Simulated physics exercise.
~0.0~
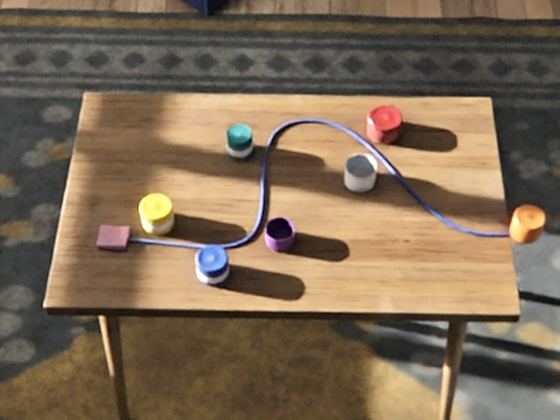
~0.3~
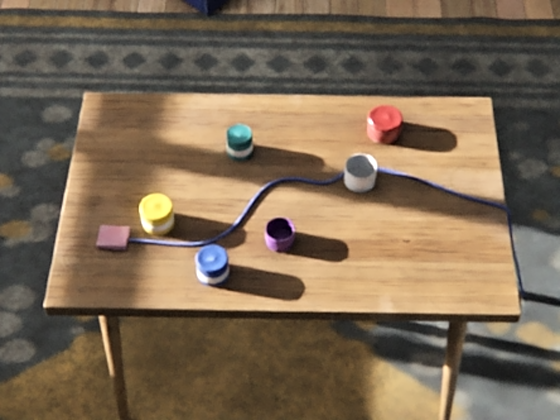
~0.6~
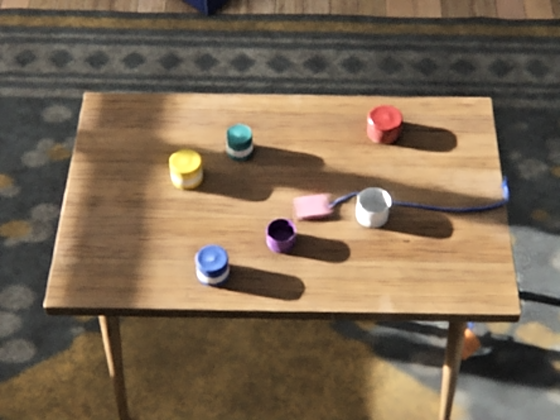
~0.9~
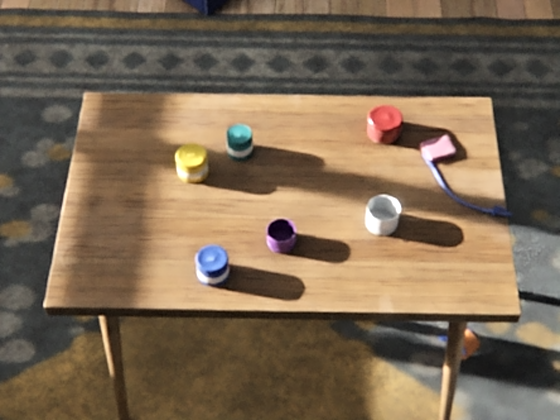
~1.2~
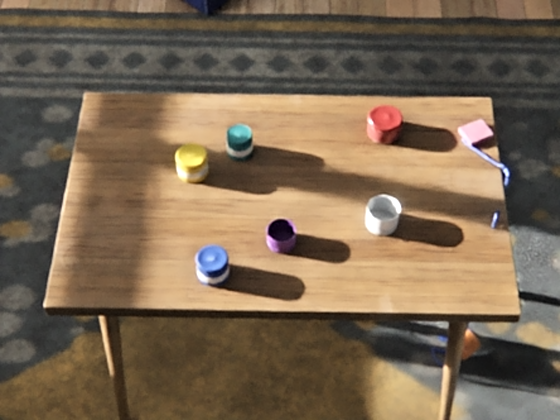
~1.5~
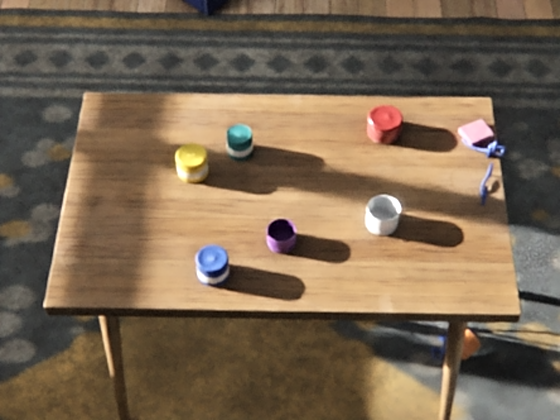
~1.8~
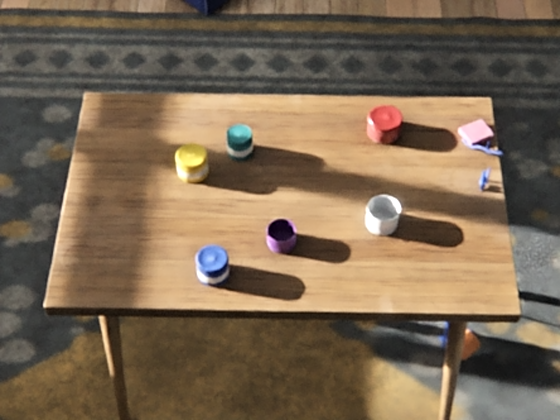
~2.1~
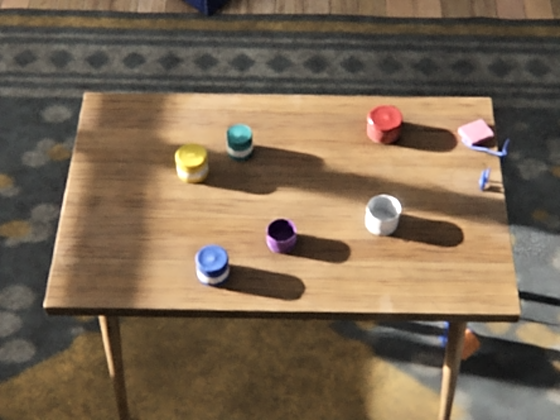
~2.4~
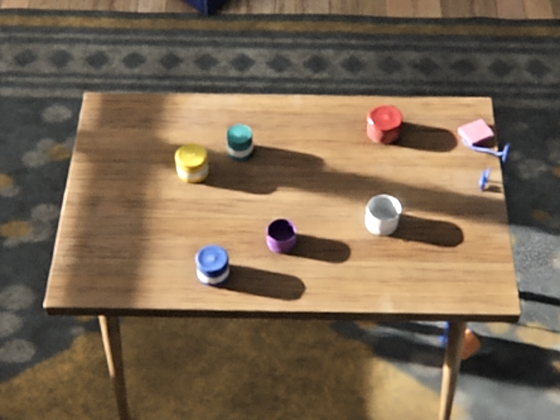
On a wooden table, a falling orange object drags a blue cable and pink block rightward past tins, the block stopping near the edge.
